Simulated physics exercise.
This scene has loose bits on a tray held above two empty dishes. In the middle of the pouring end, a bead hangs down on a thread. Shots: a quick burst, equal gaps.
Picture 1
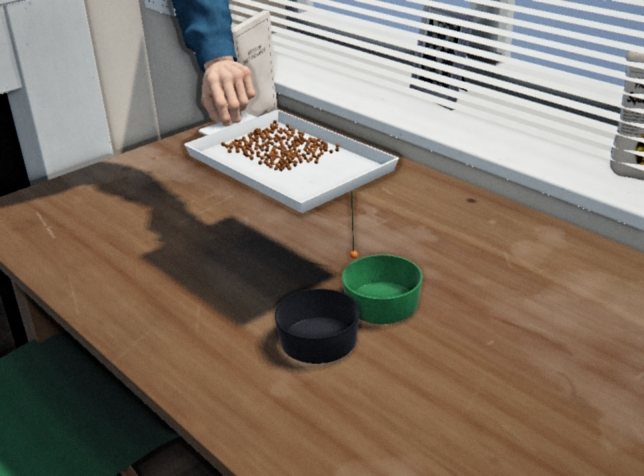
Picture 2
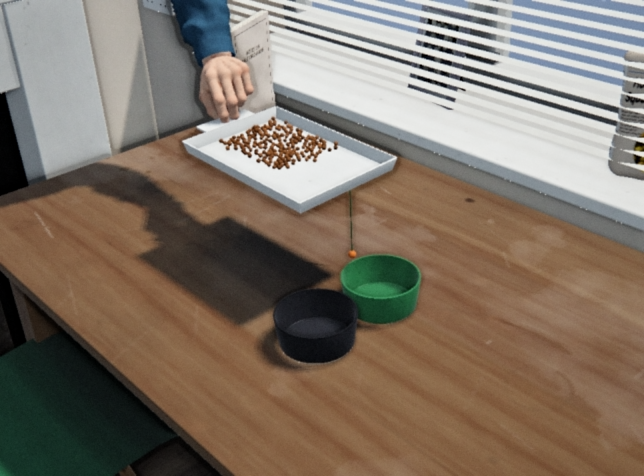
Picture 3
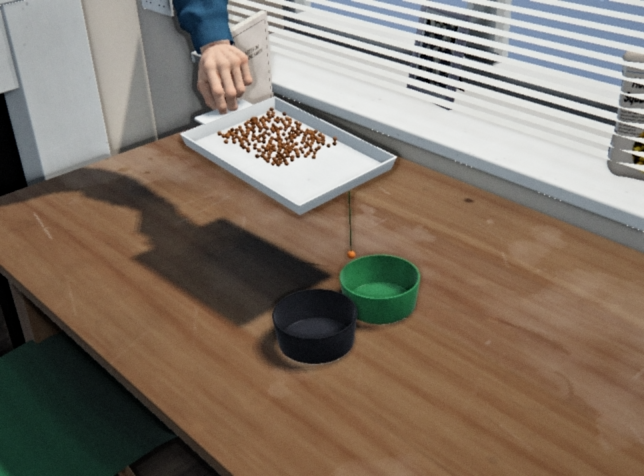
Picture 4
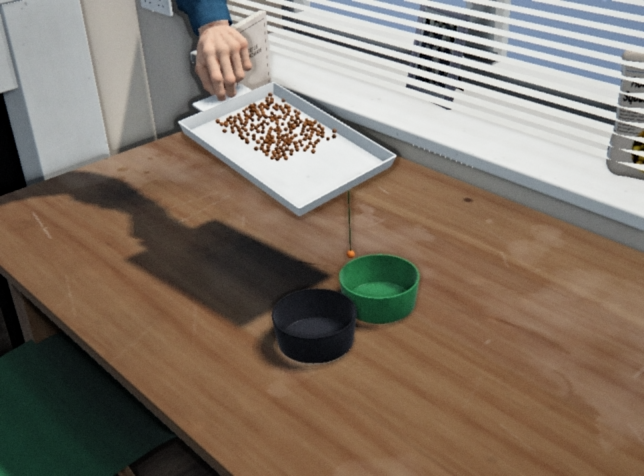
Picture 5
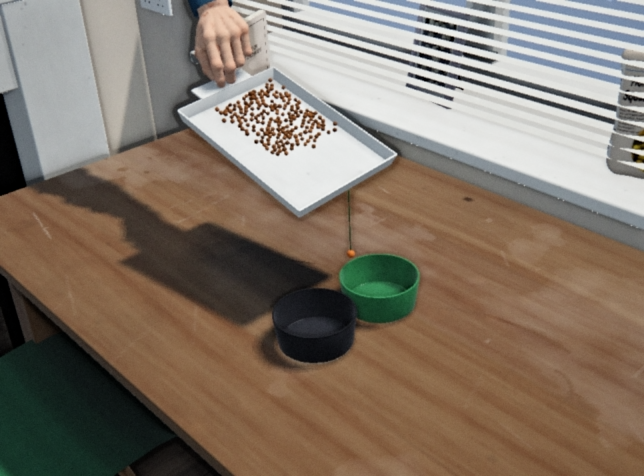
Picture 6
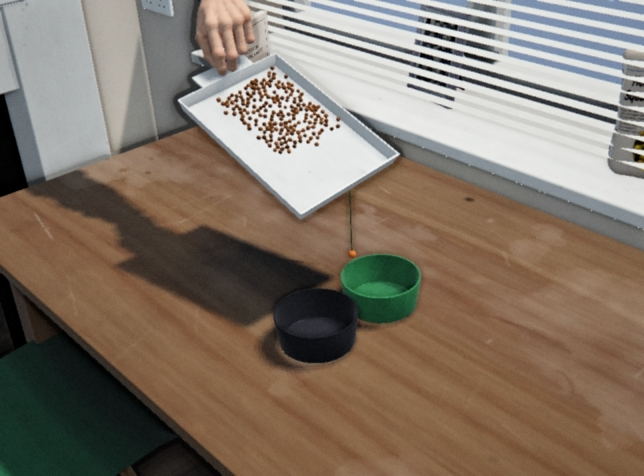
On a wooden table, a hand steadily raises the back of a tray of brown balls.
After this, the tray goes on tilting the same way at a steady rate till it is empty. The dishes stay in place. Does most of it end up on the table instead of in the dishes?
No, the bulk is caught.
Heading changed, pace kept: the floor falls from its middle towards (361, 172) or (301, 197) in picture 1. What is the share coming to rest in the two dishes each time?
Respectively 10 and 60 in a hundred.
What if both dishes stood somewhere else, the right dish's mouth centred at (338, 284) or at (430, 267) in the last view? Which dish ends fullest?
Well, first the right-hand one, then the left-hand one.
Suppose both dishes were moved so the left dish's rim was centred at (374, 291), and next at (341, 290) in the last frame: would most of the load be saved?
In turn: Not half; over half.
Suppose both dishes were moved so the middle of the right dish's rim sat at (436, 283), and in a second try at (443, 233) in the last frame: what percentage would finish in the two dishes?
Trial 1 20%, trial 2 0%.
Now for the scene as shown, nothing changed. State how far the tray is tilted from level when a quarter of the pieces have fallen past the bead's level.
Reading: Some 75°.
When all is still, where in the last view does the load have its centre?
The centre comes to rest close to (324, 332).
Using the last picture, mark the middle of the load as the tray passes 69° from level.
Its middle sits at about pixel (316, 224).
Just after the last frame, tray tipped steeply; roughly half on the tray; roughly a quarter in the left dish; just a few in the right dish; just a few outside both; roughly a third in the air.
A moment on, tray tipped past a quarter turn; about a tenth on the tray; roughly half in the left dish; about a tenth in the right dish; roughly a quarter outside both; about a tenth in the air.
Further on, tray tipped past a quarter turn; roughly two thirds in the left dish; about a tenth in the right dish; roughly a third outside both.
When it is over, tray tipped past a quarter turn; roughly two thirds in the left dish; about a tenth in the right dish; roughly a third outside both.
